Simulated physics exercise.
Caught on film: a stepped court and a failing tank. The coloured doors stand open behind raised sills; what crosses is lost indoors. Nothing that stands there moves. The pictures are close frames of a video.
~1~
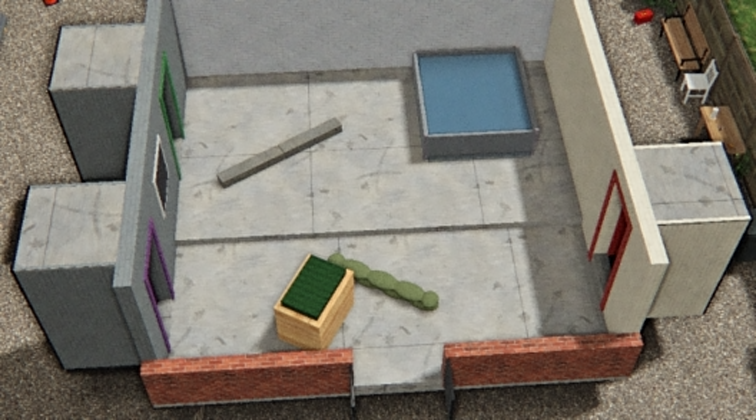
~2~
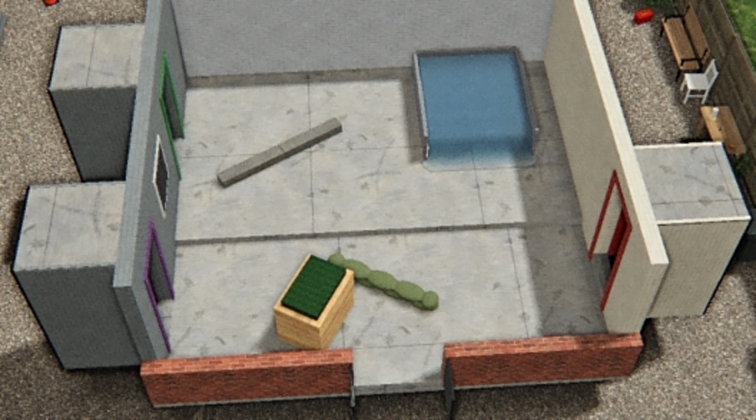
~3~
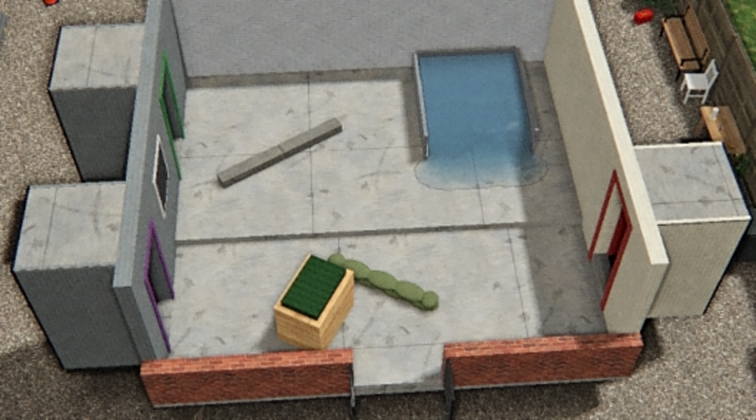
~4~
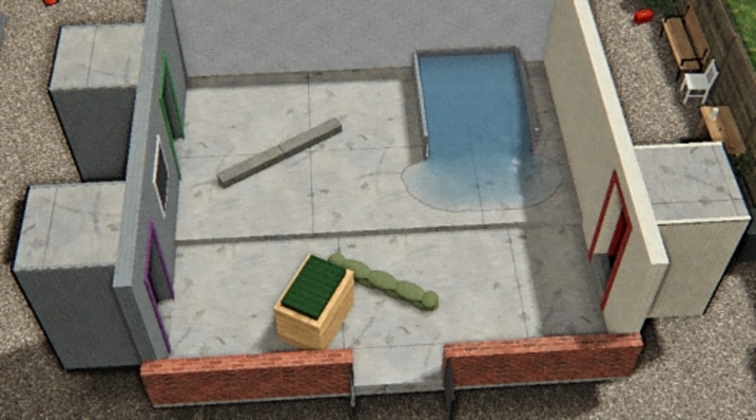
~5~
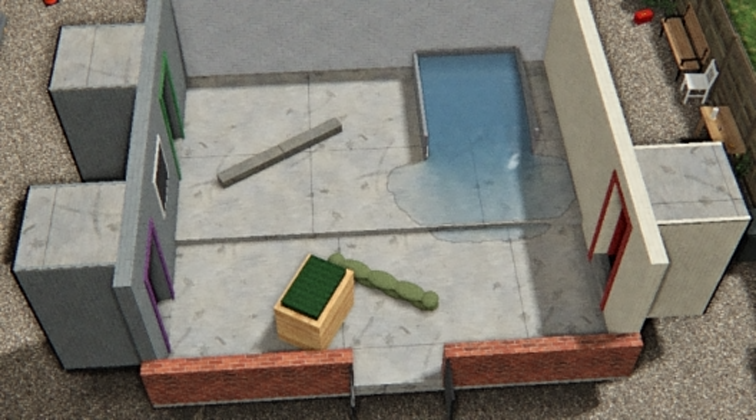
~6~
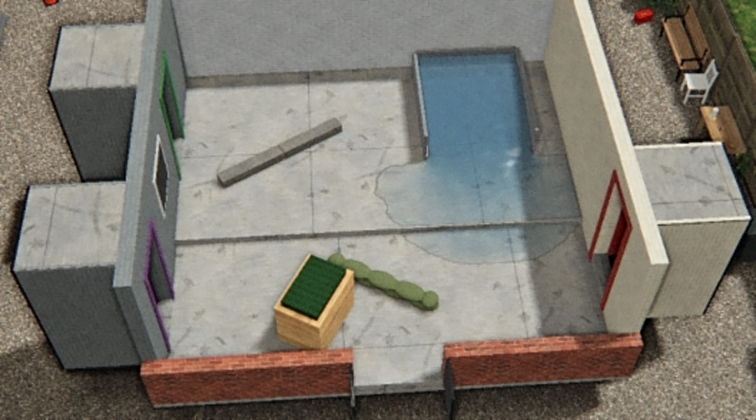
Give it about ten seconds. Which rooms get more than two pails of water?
One by one: The green door admits no more than that; the red door admits no more than that; the purple door lets in a lot.
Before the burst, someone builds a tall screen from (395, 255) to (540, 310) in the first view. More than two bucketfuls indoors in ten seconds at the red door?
In short: The red one passes that mark.
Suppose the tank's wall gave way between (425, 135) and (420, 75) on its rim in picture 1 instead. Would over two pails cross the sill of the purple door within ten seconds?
Purple door goes over.
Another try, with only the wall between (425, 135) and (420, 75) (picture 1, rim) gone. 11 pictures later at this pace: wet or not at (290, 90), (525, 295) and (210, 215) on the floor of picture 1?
One after the other: Flooded, free of water, wet.
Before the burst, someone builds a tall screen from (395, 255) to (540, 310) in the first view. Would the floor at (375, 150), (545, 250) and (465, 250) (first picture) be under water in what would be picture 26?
In turn: Clear, covered, covered.
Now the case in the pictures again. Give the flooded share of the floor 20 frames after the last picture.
Near 40 in a hundred.
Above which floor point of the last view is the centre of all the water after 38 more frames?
Near (444, 265).
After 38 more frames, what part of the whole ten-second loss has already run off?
Close to 40 %.
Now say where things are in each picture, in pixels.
In the first picture, the open tank at (473, 93) is whole and still.
In the second picture, the front is at (533, 160), out from the gap at (479, 147).
In the third picture, the front is at (542, 172), out from the gap at (479, 149).
In the fourth picture, the front is at (555, 184), out from the gap at (479, 150).
In the fifth picture, water pours out at (479, 150) and has run to (539, 230).
In the sixth picture, water pours out at (479, 150) and has run to (528, 256).
A moment on, water covers 30 % of the floor; the green door not reached, the red door wet at the sill, nothing in, the purple door not reached.
Next, water covers 35 % of the floor; the green door not reached, the red door wet at the sill, nothing in, the purple door not reached.
Then, water covers 40 % of the floor; the green door not reached, the red door wet at the sill, nothing in, the purple door not reached.
Later, water covers 50 % of the floor; the green door not reached, the red door wet at the sill, nothing in, the purple door under two buckets in.
In the end, water covers 50 % of the floor; the green door not reached, the red door wet at the sill, nothing in, the purple door far over two buckets in.
